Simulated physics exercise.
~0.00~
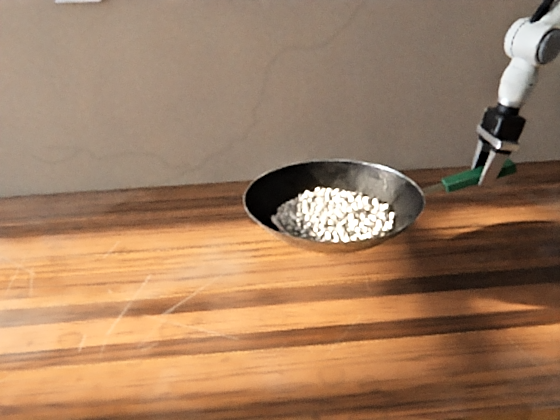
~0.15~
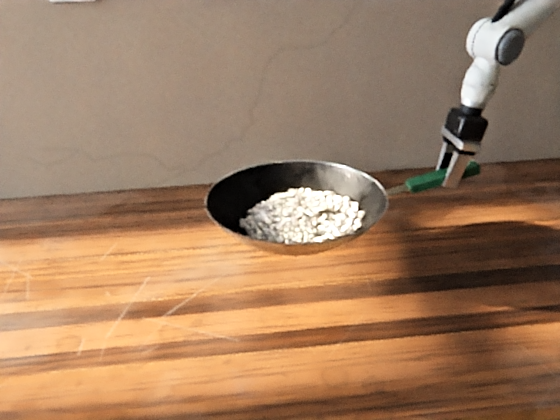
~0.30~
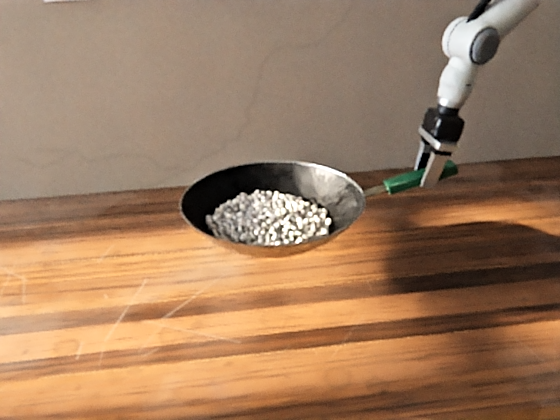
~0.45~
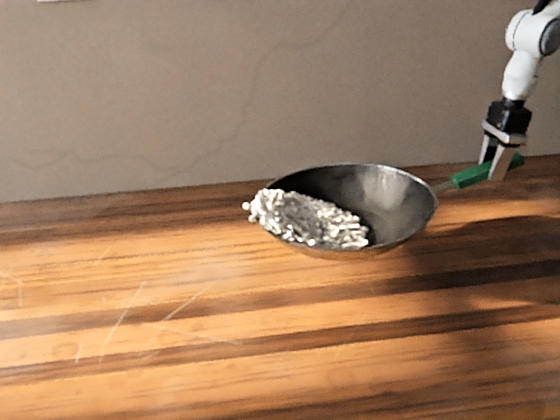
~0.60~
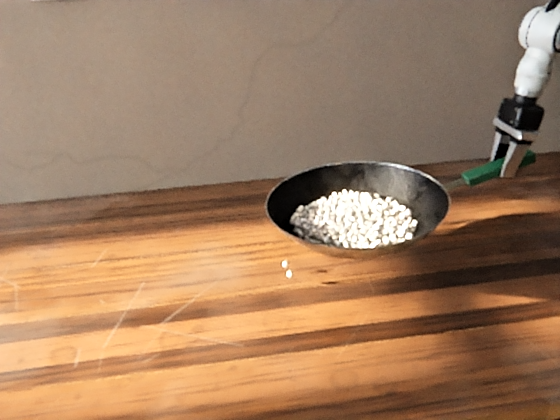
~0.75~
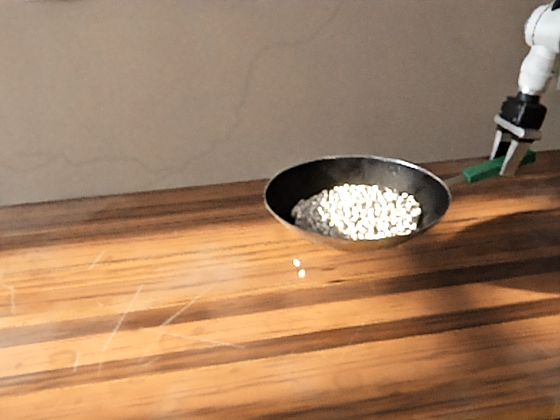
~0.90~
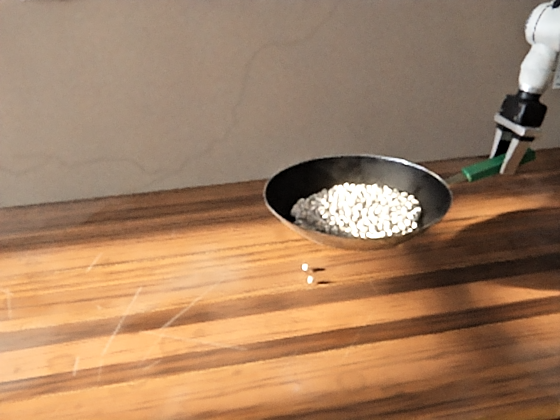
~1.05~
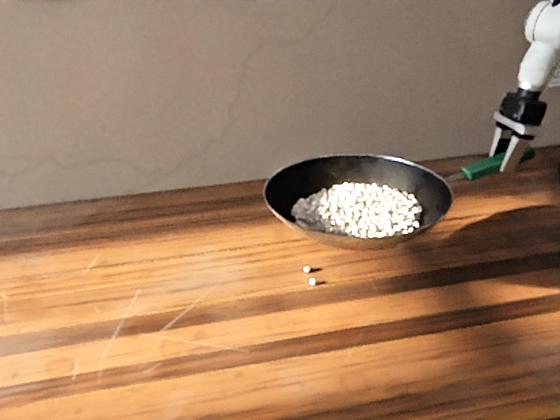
A robot arm swings a wok of white beads left, then right, spilling two onto the table.
